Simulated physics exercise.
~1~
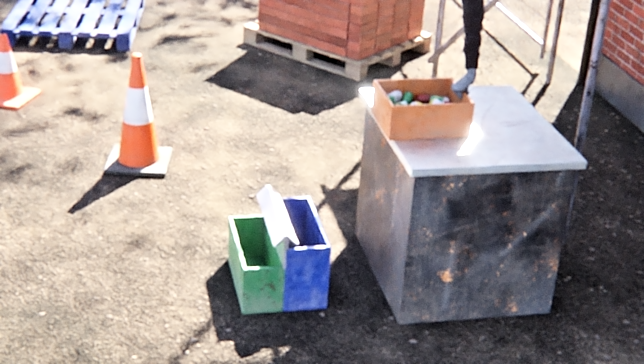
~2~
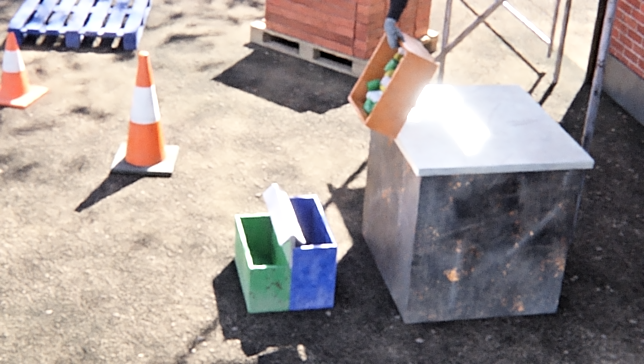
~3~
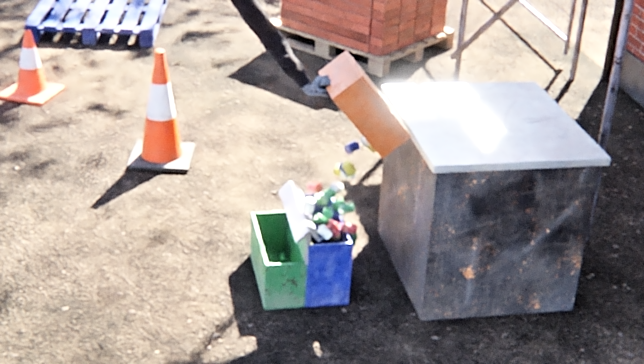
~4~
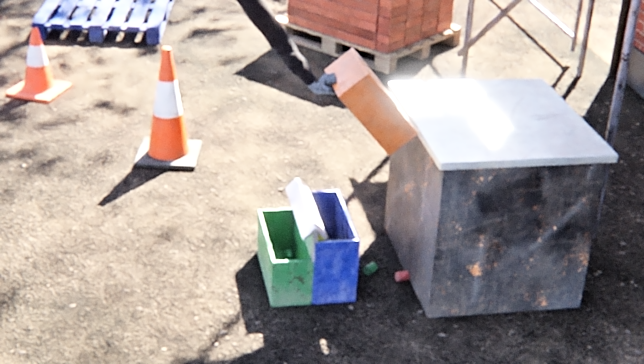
A gloved hand lifted an orange box of small colourful jars off a metal bench and tipped it over the end, spilling them mostly into the blue bin beside a green one, until the box hung emptied and a couple lay on the ground.
